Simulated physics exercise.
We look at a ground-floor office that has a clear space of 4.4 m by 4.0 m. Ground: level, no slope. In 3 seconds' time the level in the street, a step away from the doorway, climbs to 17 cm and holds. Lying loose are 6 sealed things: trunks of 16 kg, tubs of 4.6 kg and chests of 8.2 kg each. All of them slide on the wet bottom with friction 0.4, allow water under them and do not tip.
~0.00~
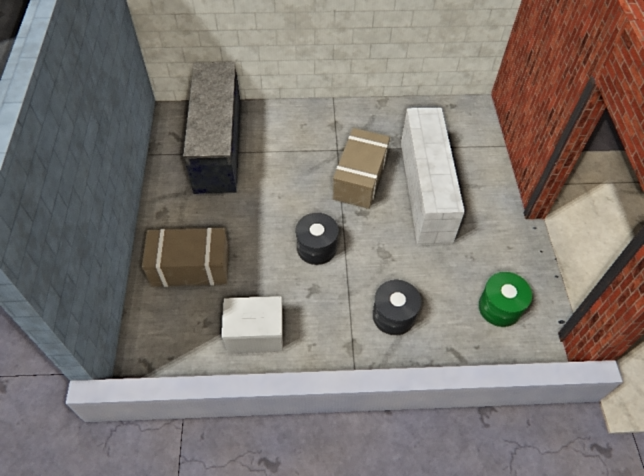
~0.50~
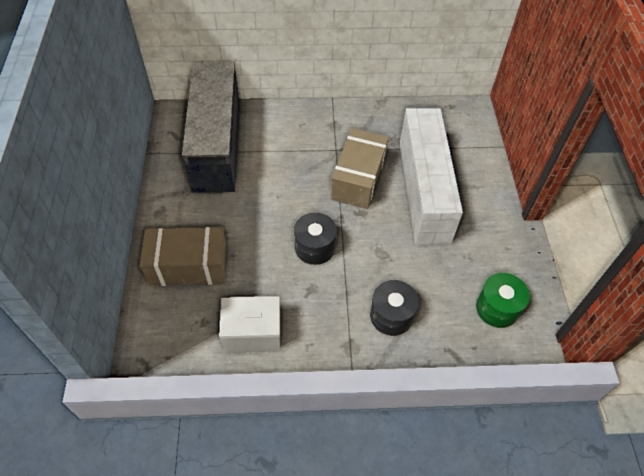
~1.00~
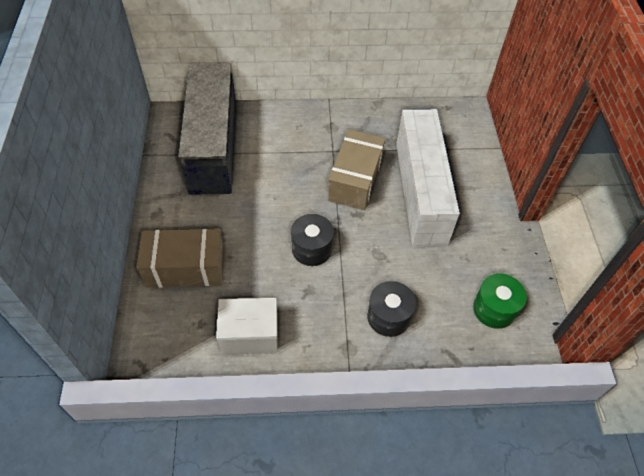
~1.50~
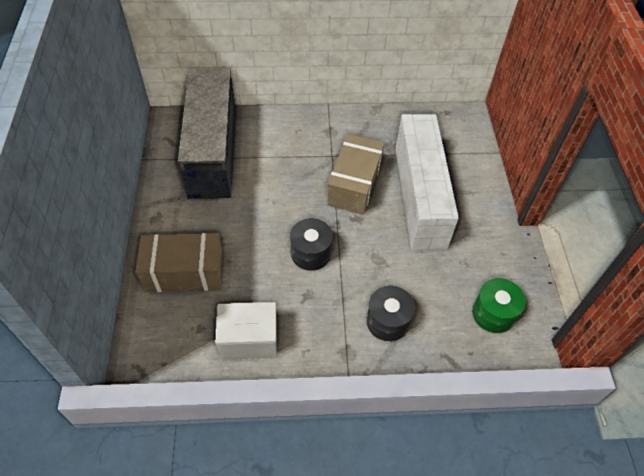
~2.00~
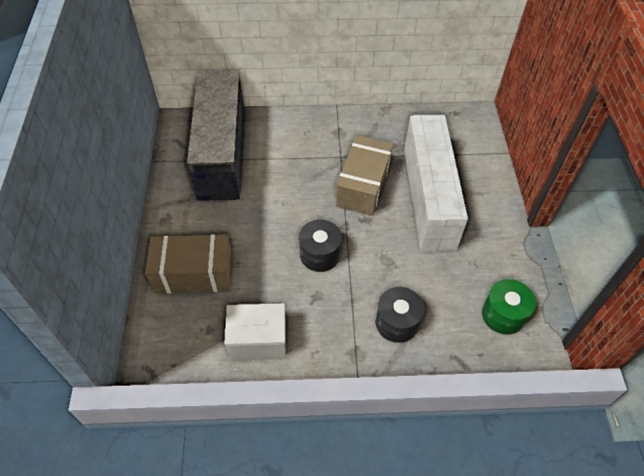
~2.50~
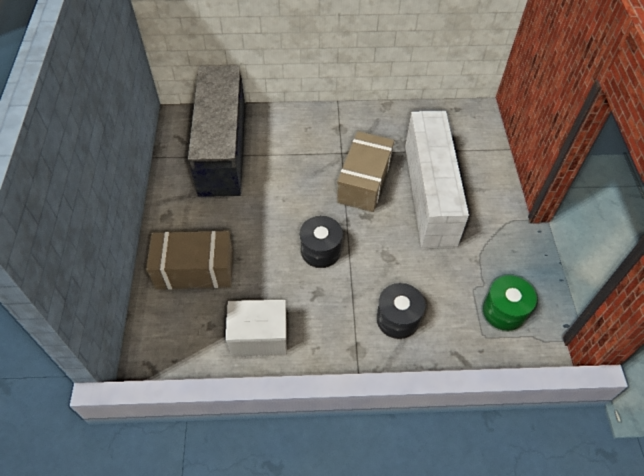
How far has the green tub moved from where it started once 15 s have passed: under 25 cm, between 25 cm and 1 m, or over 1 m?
It should cover a long stretch.
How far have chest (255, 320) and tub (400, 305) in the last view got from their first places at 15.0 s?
The first is 140 cm from its start, the second 150 cm.
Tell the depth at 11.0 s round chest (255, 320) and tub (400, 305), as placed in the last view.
First about 12 cm, second about 12 cm.
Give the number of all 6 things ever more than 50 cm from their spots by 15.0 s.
I make it 6.
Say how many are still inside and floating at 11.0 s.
Then: 5.
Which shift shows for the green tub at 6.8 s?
Some 300 cm from the start.
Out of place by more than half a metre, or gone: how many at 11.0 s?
At that time I count 5.
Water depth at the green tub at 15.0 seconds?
Depth: About 15 cm.
After 3.5 s the green tub is near (482, 316), 0.4 m from its start, aground; 0 afloat.
After 6.8 s the green tub is near (205, 309), 3.0 m from its start, afloat; 3 afloat.
After 11.0 s the green tub is near (150, 217), 3.8 m from its start, afloat; 5 afloat.
After 15.0 s the green tub is near (157, 218), 3.7 m from its start, afloat; 6 afloat.
